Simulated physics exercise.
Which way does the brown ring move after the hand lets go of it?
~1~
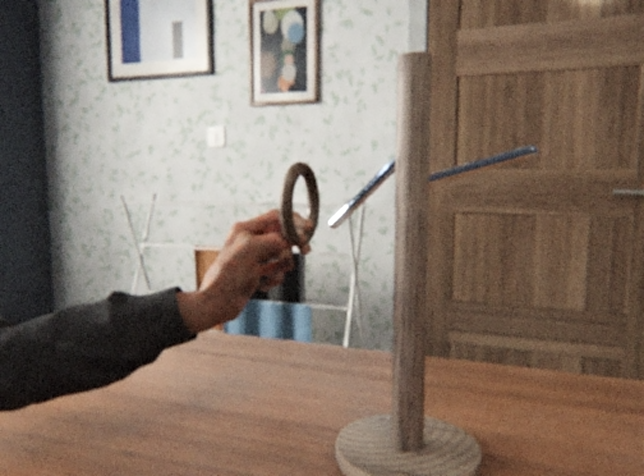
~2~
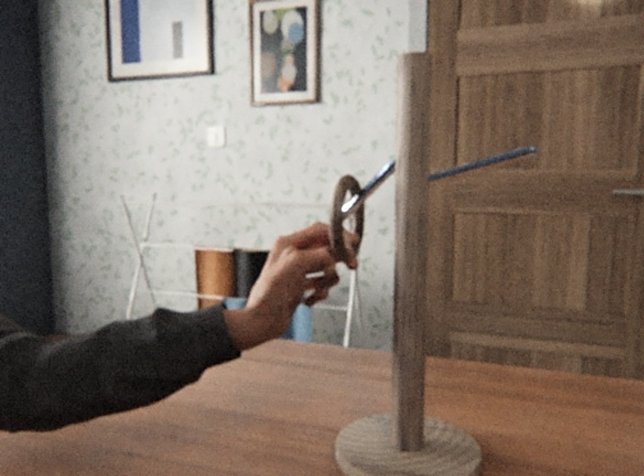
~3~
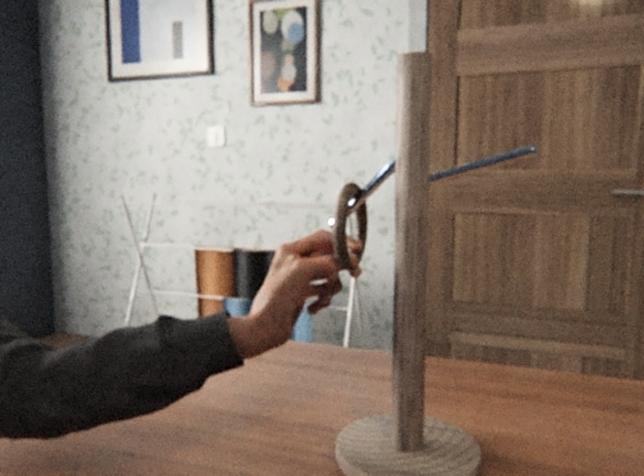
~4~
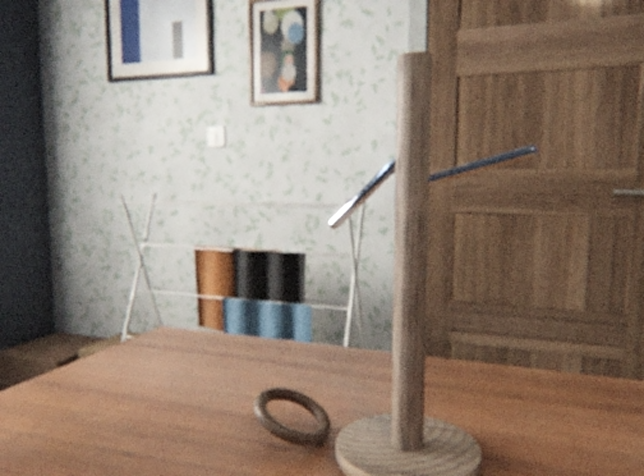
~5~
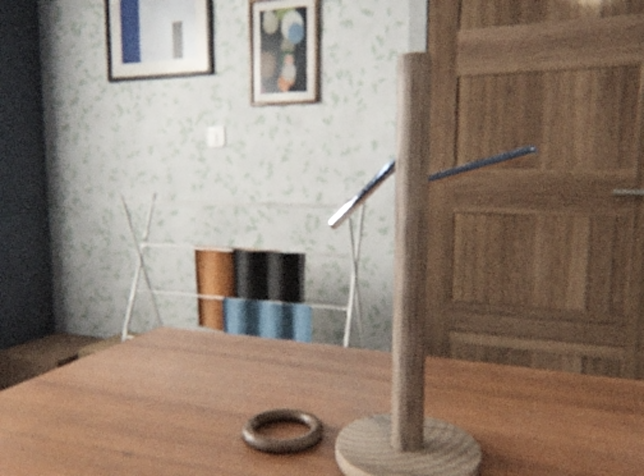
The brown ring moves down, from the peg to the tabletop.
In this clip, a hand carries a brown ring to the right toward the metal peg of a wooden stand and places it around the peg's tip. Once released, the ring drops and ends up lying flat on the table beside the base.
